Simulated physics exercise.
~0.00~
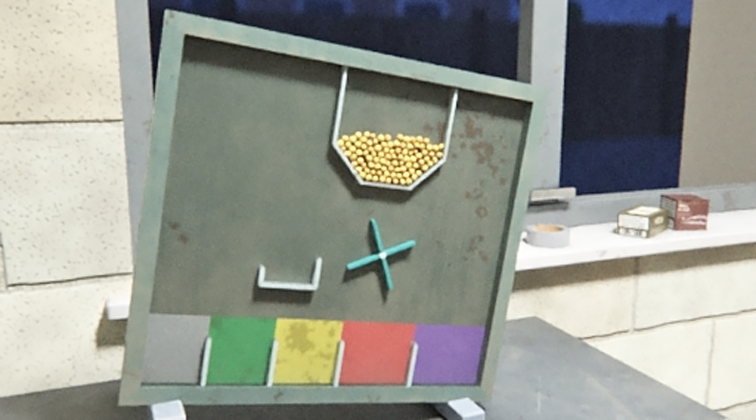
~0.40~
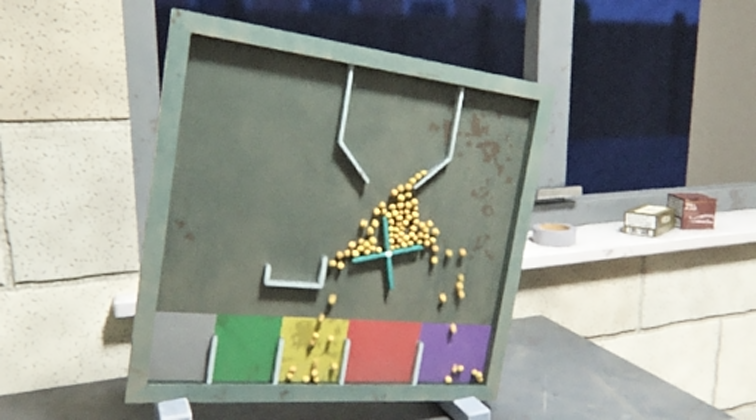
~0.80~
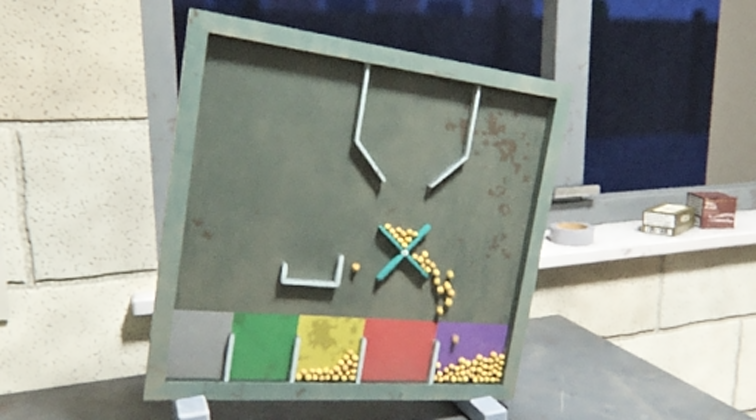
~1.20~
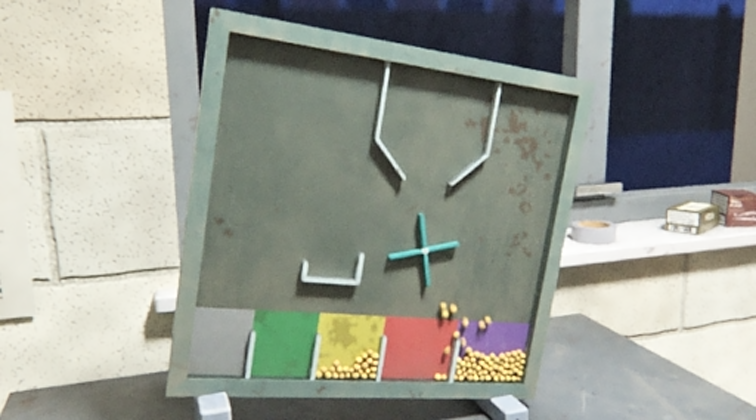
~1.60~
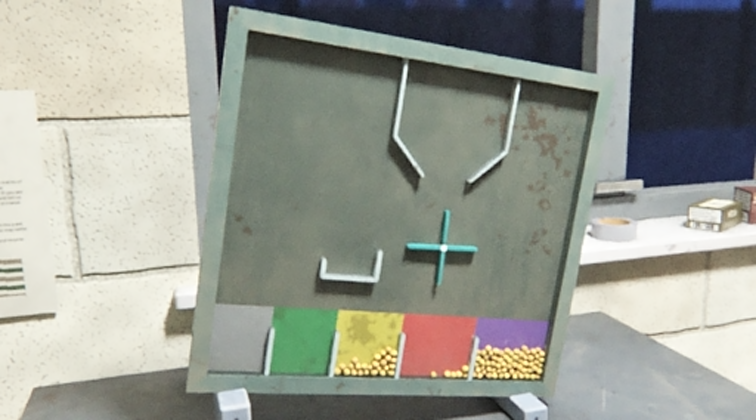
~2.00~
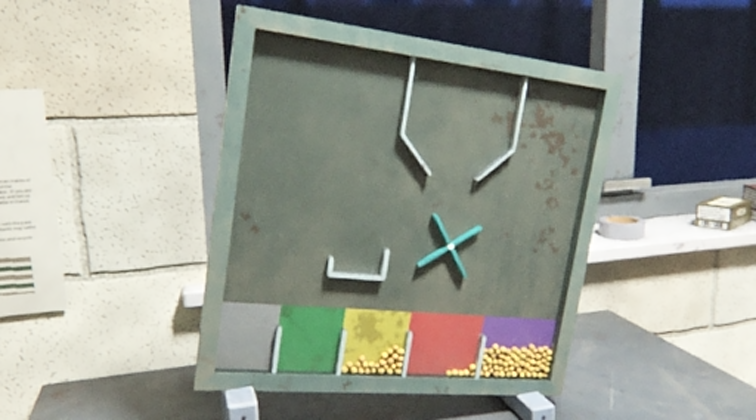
Chickpeas pour from a hopper over a turning teal cross and settle mostly in the purple bin.
